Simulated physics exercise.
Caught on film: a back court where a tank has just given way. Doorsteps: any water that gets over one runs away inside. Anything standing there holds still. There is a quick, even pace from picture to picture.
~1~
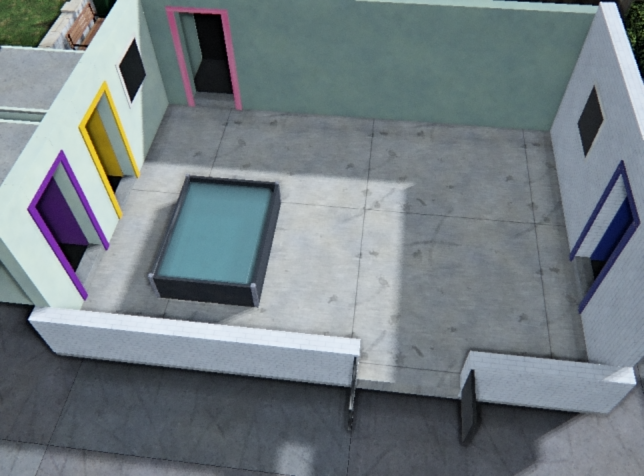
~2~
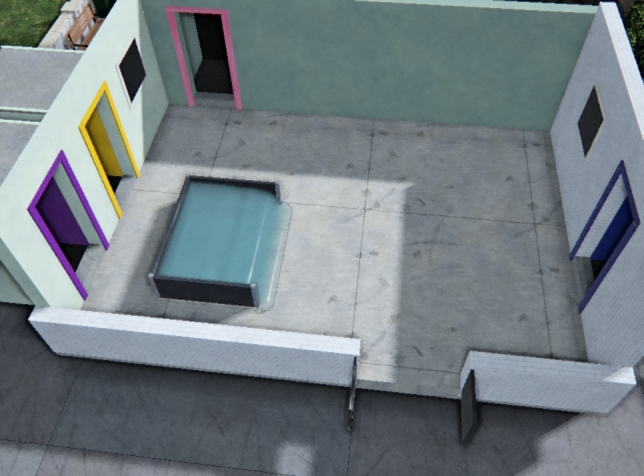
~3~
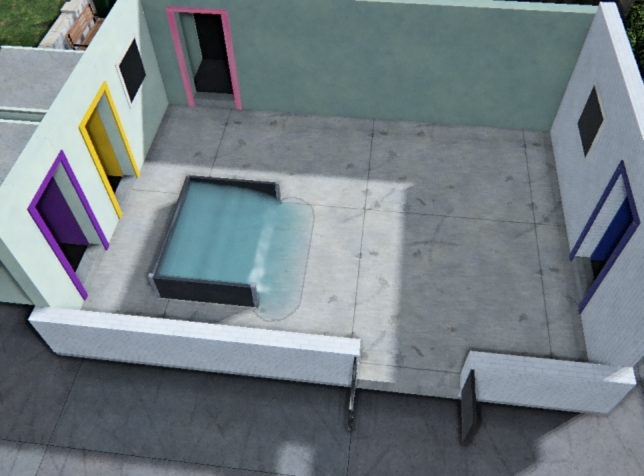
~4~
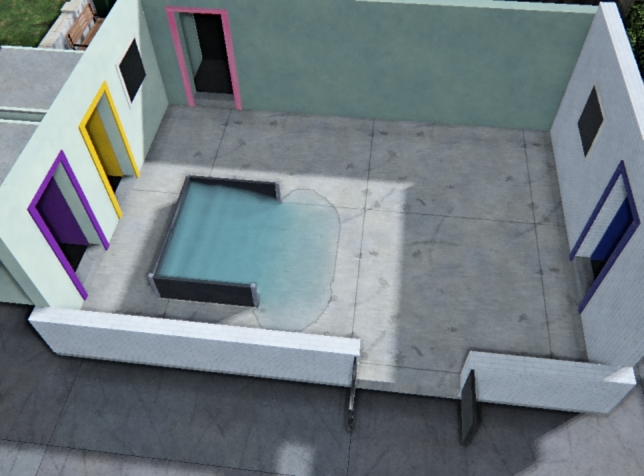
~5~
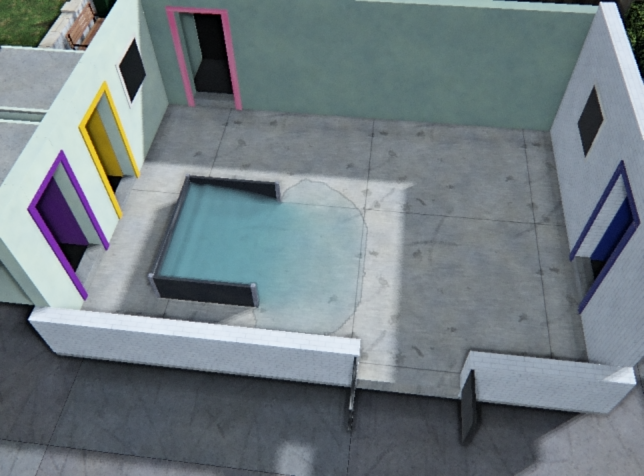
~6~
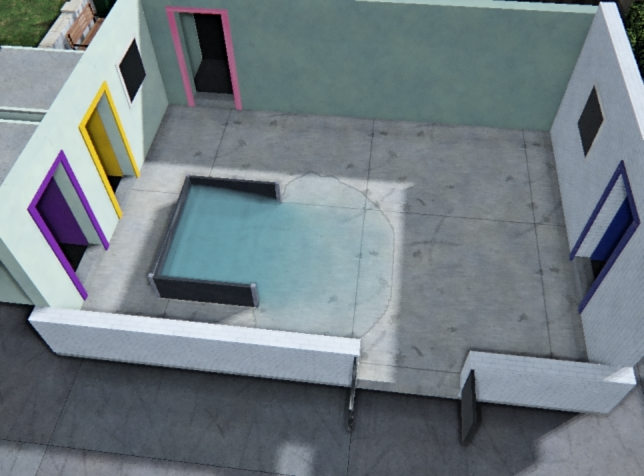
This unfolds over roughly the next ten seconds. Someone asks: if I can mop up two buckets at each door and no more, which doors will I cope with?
The blue door: You will cope; the yellow door: You will cope; the pink door: You will cope; the purple door: You will cope.
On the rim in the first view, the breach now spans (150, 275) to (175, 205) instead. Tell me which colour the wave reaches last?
Answer: The blue one.
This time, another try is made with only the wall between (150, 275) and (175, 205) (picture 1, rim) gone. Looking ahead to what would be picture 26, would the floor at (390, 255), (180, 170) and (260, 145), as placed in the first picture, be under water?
Log: Point 1 unreached; point 2 inundated; point 3 inundated.
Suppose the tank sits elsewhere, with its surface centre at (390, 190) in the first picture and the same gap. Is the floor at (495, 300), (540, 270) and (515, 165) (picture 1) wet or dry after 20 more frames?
Points in order: Inundated; inundated; inundated.
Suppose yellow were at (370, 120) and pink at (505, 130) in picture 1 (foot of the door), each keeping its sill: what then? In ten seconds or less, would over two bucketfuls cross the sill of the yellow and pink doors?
One by one: Yellow door keeps below it, pink door is under.
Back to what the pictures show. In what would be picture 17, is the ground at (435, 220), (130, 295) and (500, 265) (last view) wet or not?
As listed, the points end up soaked, high and dry and soaked.
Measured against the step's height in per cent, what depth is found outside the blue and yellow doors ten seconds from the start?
Roughly 20 % and 0 %, respectively.
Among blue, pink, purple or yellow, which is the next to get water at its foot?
The one in blue.
A moment on, water covers 35 % of the floor; the blue door not reached, the yellow door not reached, the pink door not reached, the purple door not reached.
Next, water covers 50 % of the floor; the blue door wet at the sill, nothing in, the yellow door not reached, the pink door not reached, the purple door not reached.
Then, water covers 60 % of the floor; the blue door under two buckets in, the yellow door not reached, the pink door not reached, the purple door not reached.
Later, water covers 55 % of the floor; the blue door under two buckets in, the yellow door not reached, the pink door not reached, the purple door not reached.
In the end, water covers 80 % of the floor; the blue door under two buckets in, the yellow door not reached, the pink door not reached, the purple door not reached.
